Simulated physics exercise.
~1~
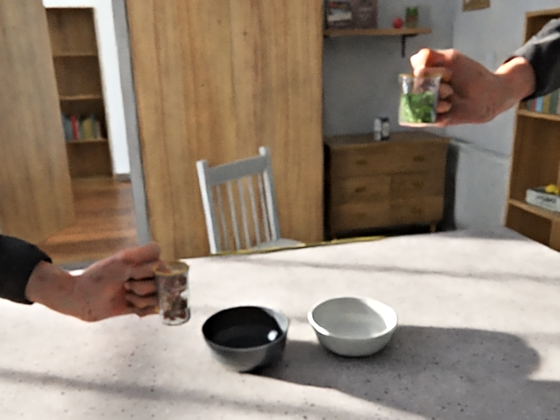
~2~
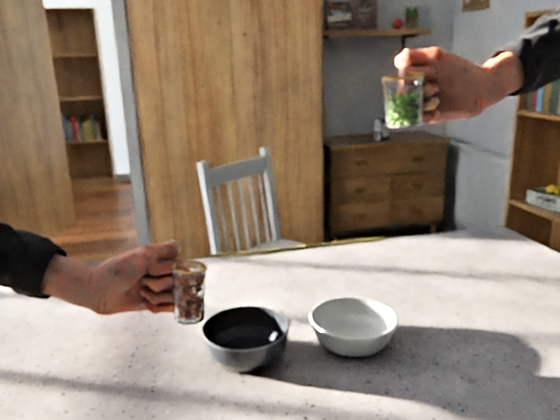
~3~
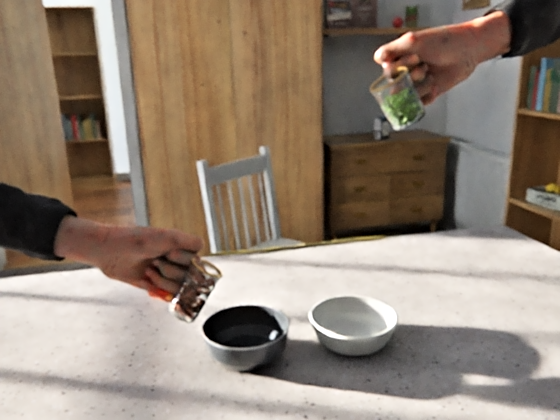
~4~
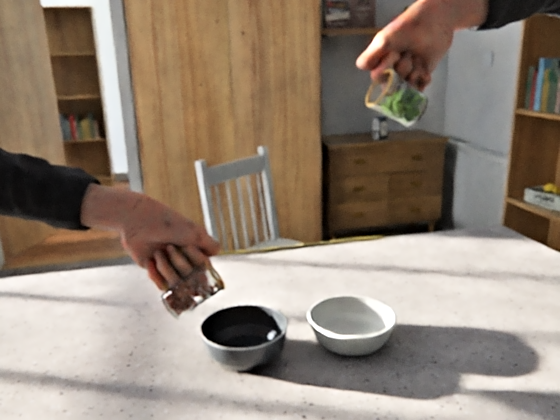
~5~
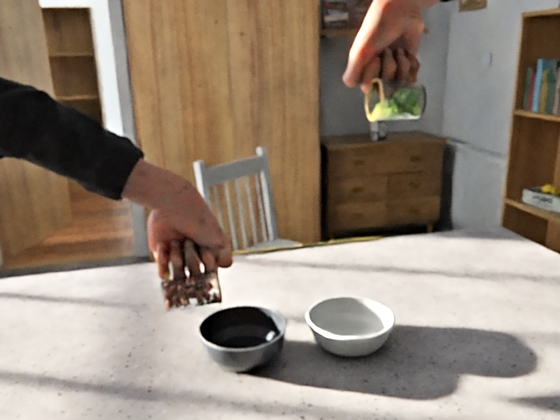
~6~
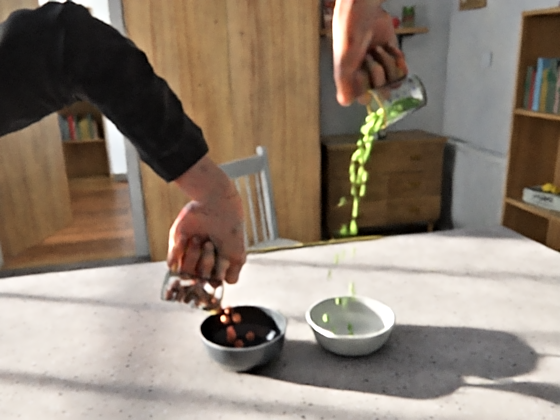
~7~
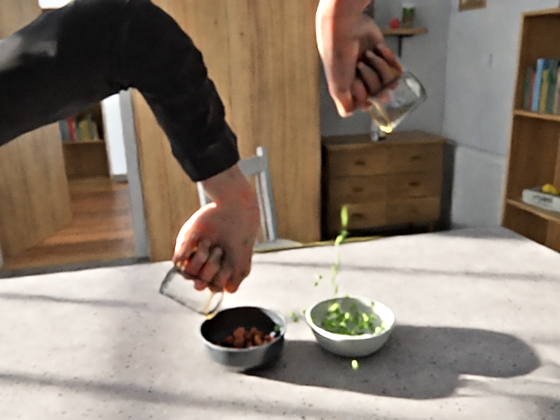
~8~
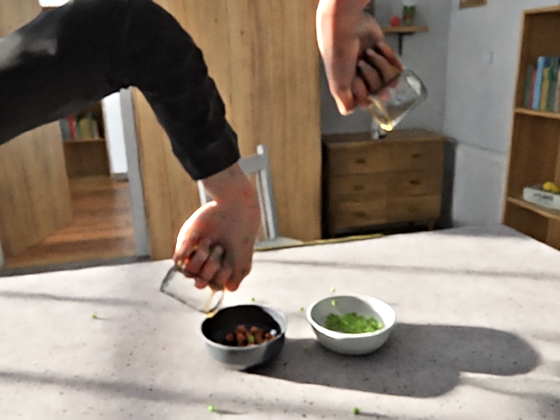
Two hands in dark sleeves hold small clear cups above a pale speckled table, seen from the front in a sunlit room with a white chair, wooden panels and shelves behind. The left cup, filled with brown pieces, is low beside a dark-lined bowl, while the right cup, filled with green bits, is held much higher above a white bowl. Both hands tip their cups over and the contents pour out. The brown pieces drop neatly into the dark bowl. The green ones fall in a long stream, mostly landing in the white bowl, with a few ending scattered around it.
